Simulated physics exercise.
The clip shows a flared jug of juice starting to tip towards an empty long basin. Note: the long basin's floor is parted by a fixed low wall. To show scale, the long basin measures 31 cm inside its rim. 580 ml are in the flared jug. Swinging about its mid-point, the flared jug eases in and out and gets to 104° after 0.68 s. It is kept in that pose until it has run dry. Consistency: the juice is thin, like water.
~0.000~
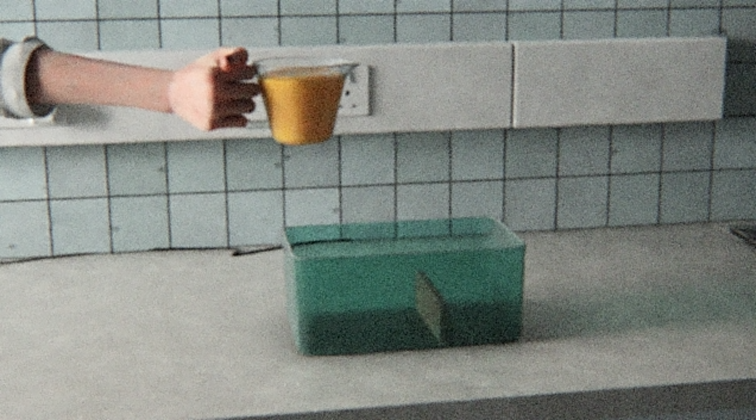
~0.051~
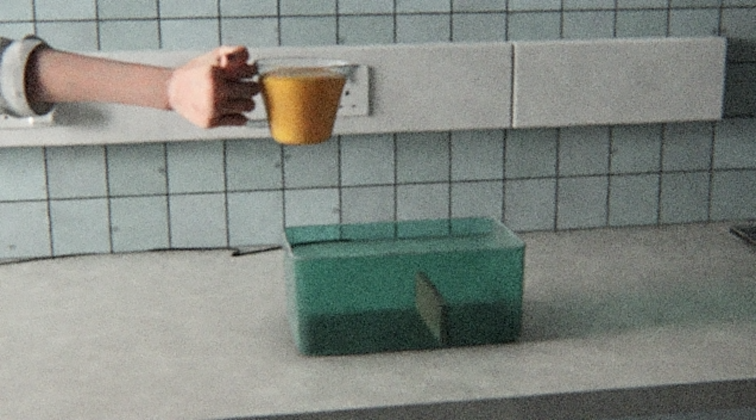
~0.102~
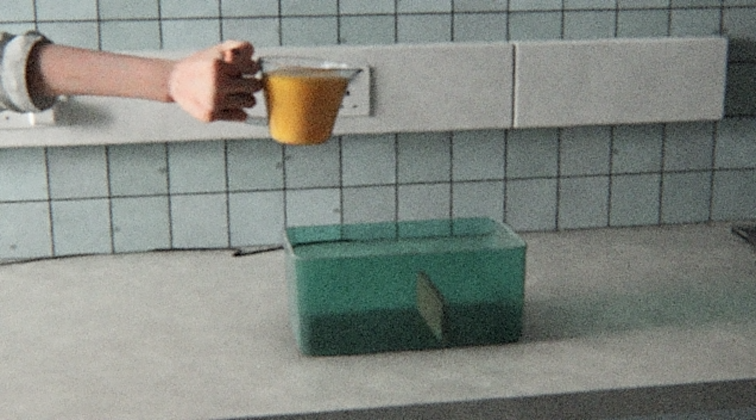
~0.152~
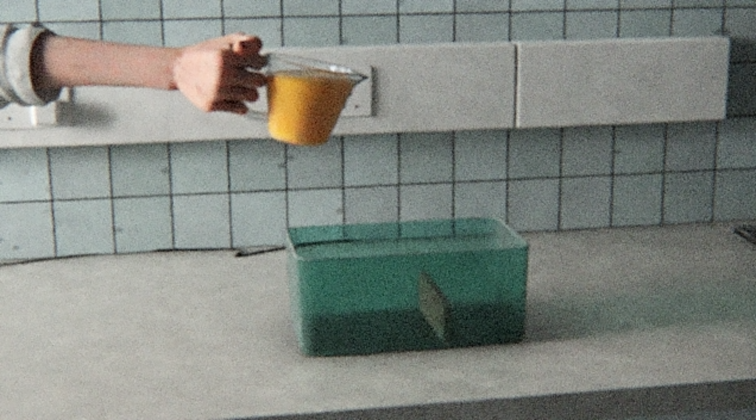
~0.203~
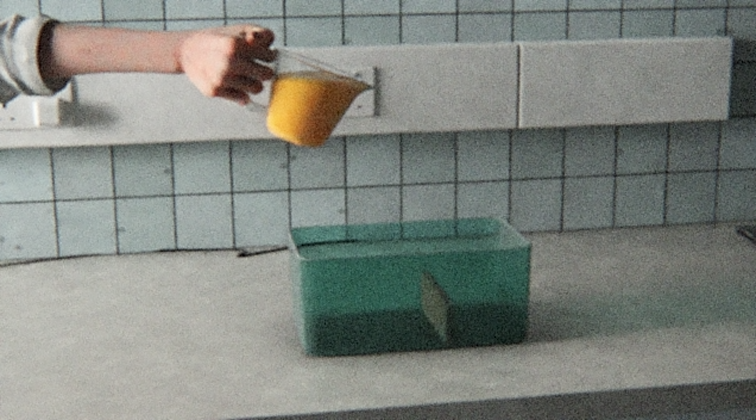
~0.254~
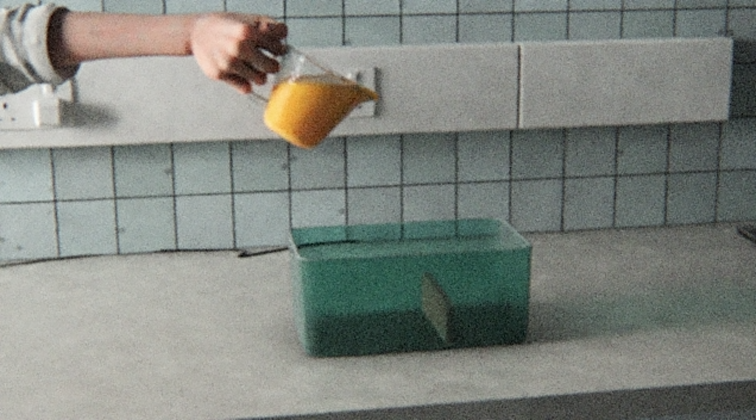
A glass jug of orange juice, held by a hand reaching in from the left, slowly tilted to the right above a green see-through tub until the juice reached its spout.
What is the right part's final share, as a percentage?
About 10 per cent.
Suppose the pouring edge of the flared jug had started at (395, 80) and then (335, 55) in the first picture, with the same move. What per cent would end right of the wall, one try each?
55 per cent first, 5 per cent second.
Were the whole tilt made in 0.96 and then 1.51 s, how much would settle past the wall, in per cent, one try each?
Some 15 and 20 per cent, in that order.
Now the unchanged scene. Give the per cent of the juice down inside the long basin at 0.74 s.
Roughly 84 percent of it.
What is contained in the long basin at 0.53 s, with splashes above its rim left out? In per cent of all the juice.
Roughly 24 percent.
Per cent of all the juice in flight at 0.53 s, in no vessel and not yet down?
Near 40 per cent at that moment.
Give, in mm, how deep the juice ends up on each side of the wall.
About 16 mm left, about 4 mm right.
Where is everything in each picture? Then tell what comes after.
In the first frame, it leans 0°; its right rim is at (360, 62); the juice meets the walls at (258, 75) and (345, 73); the long basin's rim runs from (288, 244) to (511, 232); the wall's top is at (431, 288).
In the second frame, it leans 1°; its right rim is at (361, 64); the juice meets the walls at (258, 75) and (345, 73).
In the third frame, it leans 6°; its right rim is at (364, 69); the juice meets the walls at (261, 74) and (348, 75).
In the fourth frame, it leans 12°; its right rim is at (369, 76); the juice meets the walls at (267, 74) and (354, 78).
In the fifth frame, it leans 21°; its right rim is at (375, 87); the juice meets the walls at (274, 77) and (365, 81).
In the sixth frame, it leans 32°; its right rim is at (376, 100); the juice meets the walls at (274, 84) and (369, 91); 2 per cent is over the edge.
After 0.53 s the tilt is 92° and 37 per cent is still to pour, 20 is left of the wall and 4 right of it.
After 0.74 s the tilt is 104° and 3 per cent is still to pour, 78 is left of the wall and 6 right of it.
After 0.95 s the tilt is 104° and 0 per cent is still to pour, 84 is left of the wall and 9 right of it.
After 1.18 s the tilt is 104° and 0 per cent is still to pour, 84 is left of the wall and 10 right of it.
In the end 84 per cent lies left of the wall, 10 right of it and 6 outside.
